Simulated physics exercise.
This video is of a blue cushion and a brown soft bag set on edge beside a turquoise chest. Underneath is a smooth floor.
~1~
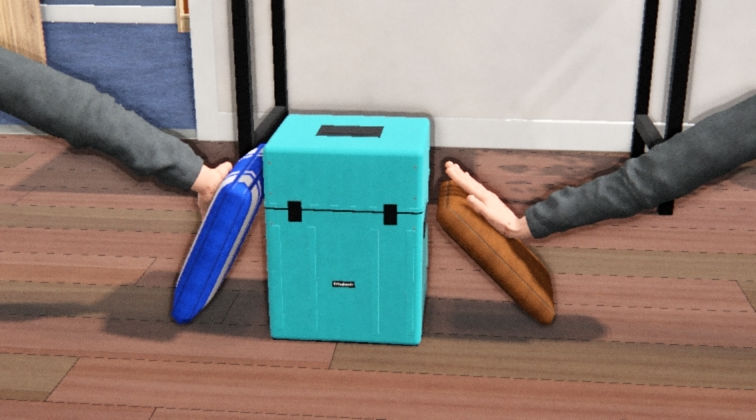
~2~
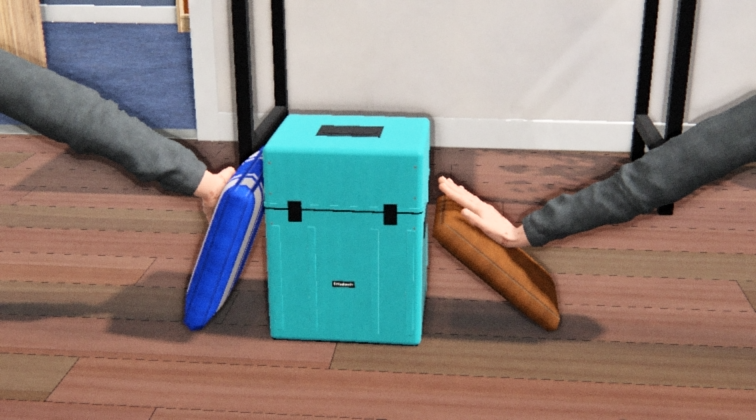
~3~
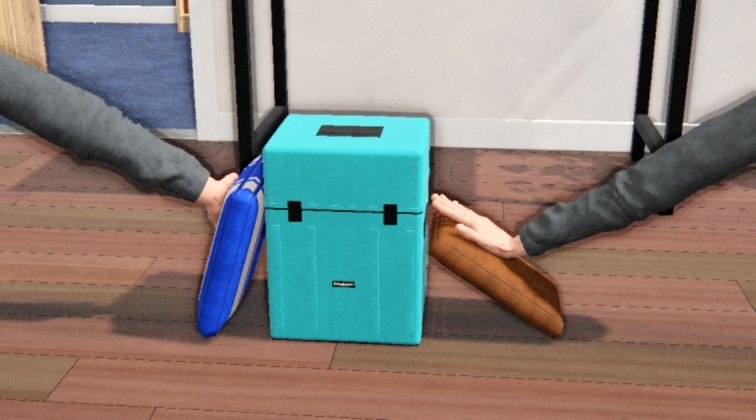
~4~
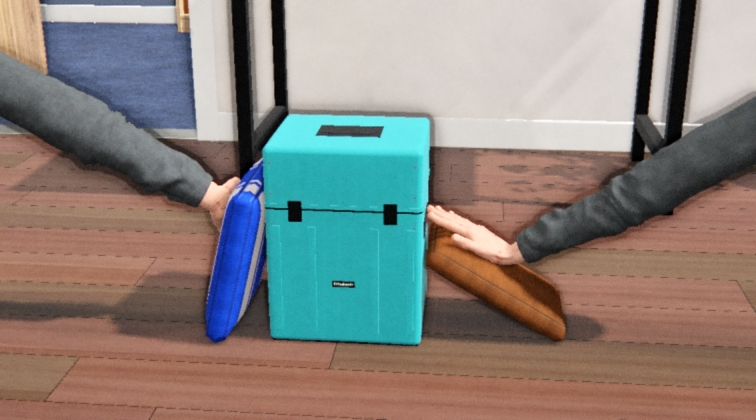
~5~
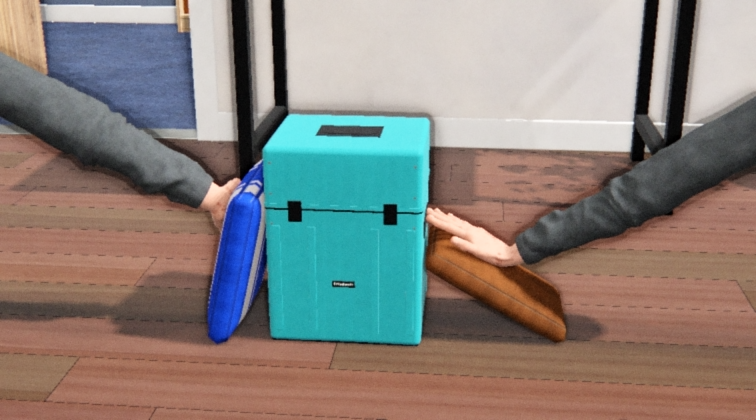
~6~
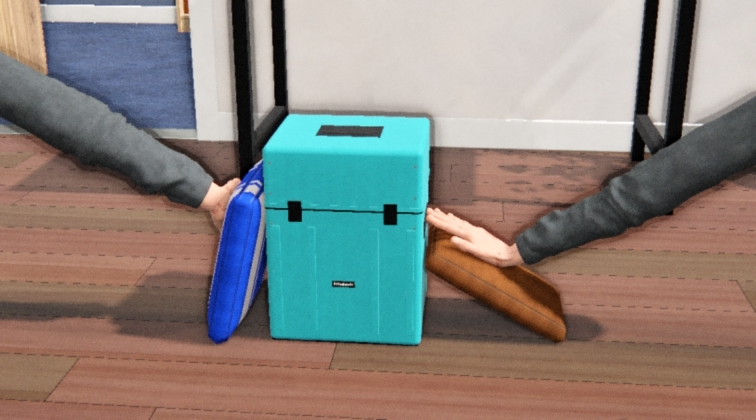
Two hands press a blue cushion and a brown soft bag against a turquoise chest.
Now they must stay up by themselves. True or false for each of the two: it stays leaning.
Blue cushion - true; brown soft bag - false.
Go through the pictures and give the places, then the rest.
Cushion foot (181, 319), head (238, 193); soft bag foot (547, 320), head (442, 215), in the first frame.
Cushion foot (194, 326); soft bag foot (553, 326), in the second frame.
Cushion foot (207, 333); soft bag foot (558, 332), in the third frame.
Cushion foot (216, 338); soft bag foot (560, 336), in the fourth frame.
Cushion foot (218, 339); soft bag foot (560, 337), in the fifth frame.
Cushion foot (218, 339), head (245, 203), almost upright; soft bag foot (560, 337), head (430, 263), at a low slant, in the sixth frame.
Then, 0.26 s after the last picture, cushion leaning near (248, 244); soft bag flat on the floor near (505, 308).
Then, 0.44 s after the last picture, cushion leaning near (248, 244); soft bag flat on the floor near (501, 307).
At rest, cushion leaning near (248, 244); soft bag flat on the floor near (501, 307). The blue cushion remains propped up and the brown soft bag slips and lies down.
